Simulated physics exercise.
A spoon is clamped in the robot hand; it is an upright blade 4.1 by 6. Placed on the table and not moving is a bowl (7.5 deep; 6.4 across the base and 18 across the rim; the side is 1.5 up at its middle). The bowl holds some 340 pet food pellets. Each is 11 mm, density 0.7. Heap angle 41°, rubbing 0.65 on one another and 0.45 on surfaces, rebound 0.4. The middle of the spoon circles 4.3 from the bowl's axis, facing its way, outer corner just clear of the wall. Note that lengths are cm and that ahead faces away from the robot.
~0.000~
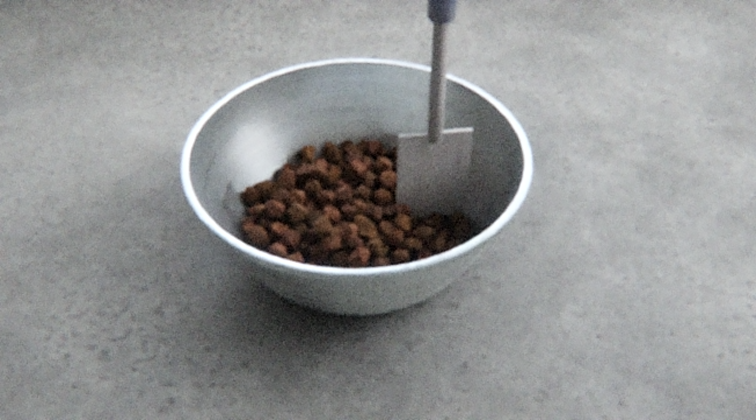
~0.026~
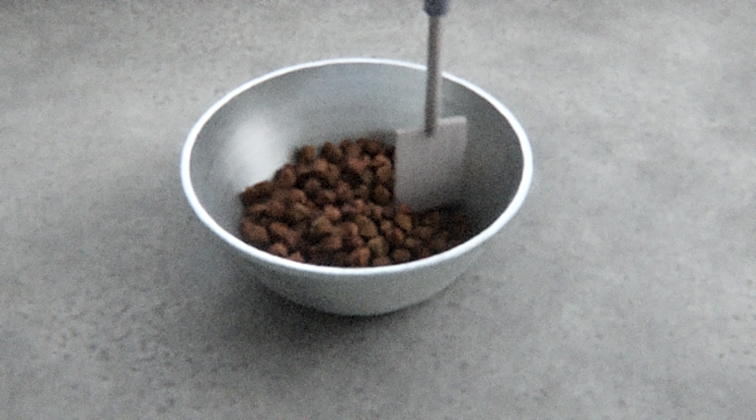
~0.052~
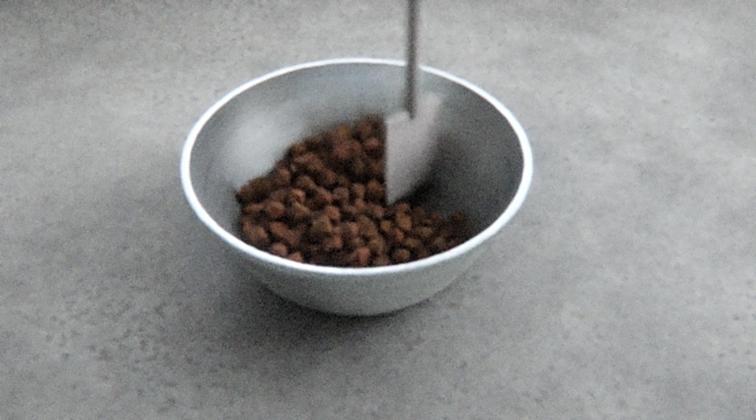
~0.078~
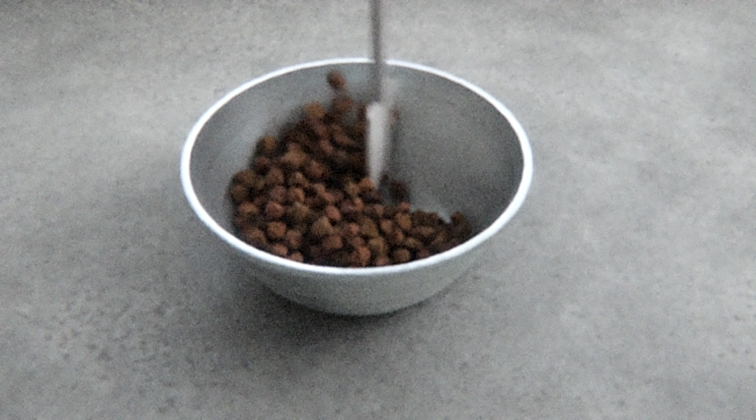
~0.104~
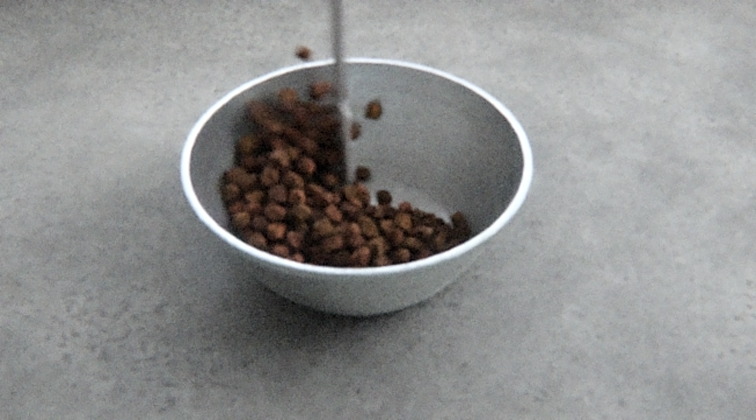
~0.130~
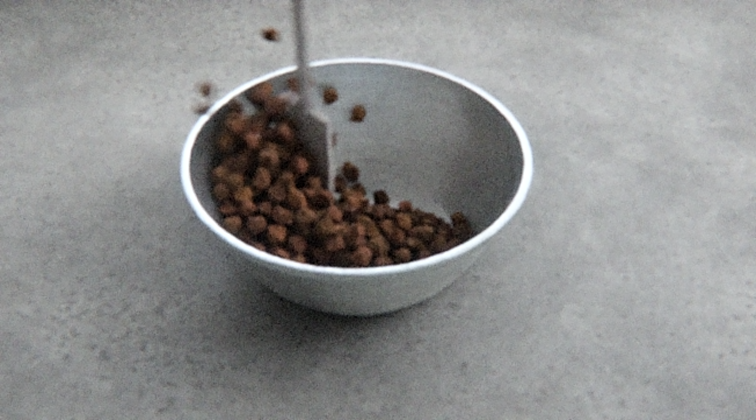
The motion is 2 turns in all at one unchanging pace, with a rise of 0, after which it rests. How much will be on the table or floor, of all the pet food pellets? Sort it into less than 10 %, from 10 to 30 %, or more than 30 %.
It goes in more than 30 %.
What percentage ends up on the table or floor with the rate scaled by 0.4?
Estimated share: Close to 5 per cent.
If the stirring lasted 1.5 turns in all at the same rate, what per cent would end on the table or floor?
Roughly 40 percent would end up there.
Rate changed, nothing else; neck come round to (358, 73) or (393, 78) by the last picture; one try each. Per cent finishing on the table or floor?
About 25 and 10 %.
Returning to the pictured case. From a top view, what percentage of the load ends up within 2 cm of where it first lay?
Estimate: 5 per cent.
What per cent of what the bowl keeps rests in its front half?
About 40 per cent.
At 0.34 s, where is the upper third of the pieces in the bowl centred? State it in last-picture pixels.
(468, 147), roughly.
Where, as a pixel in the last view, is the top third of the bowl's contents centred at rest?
The centre sits around (389, 157) in the last picture.
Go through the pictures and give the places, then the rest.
In the first picture, the spoon neck at (437, 110), 0° round; upper third of the load around (347, 213), from x 250 to 465, top at y 150; 338 in the bowl.
In the second picture, the spoon neck at (433, 102), 10° round; upper third of the load around (347, 212), from x 250 to 465, top at y 145.
In the third picture, the spoon neck at (412, 85), 36° round; upper third of the load around (341, 199), from x 245 to 465, top at y 125.
In the fourth picture, the spoon neck at (378, 75), 65° round; upper third of the load around (323, 189), from x 240 to 465, top at y 85.
In the fifth picture, the spoon neck at (340, 74), 94° round; upper third of the load around (301, 180), from x 230 to 465, top at y 55.
In the sixth picture, the spoon neck at (305, 84), 123° round; upper third of the load around (274, 180), from x 205 to 465, top at y 35; 337 in the bowl, 1 in flight or on the tool.
After 0.34 s, 353° round, highest piece 12 above the table; 269 in the bowl, 12 on the table or floor, 57 in flight or on the tool.
After 0.54 s, 223° round, highest piece 9 above the table; 218 in the bowl, 100 on the table or floor, 20 in flight or on the tool.
After 0.85 s, 0° round, highest piece 7 above the table; 201 in the bowl, 137 on the table or floor.
After 1.55 s, 0° round, highest piece 7 above the table; 201 in the bowl, 137 on the table or floor.
In the end, 201 in the bowl, 137 on the table or floor. That is 41 % on the table or floor.
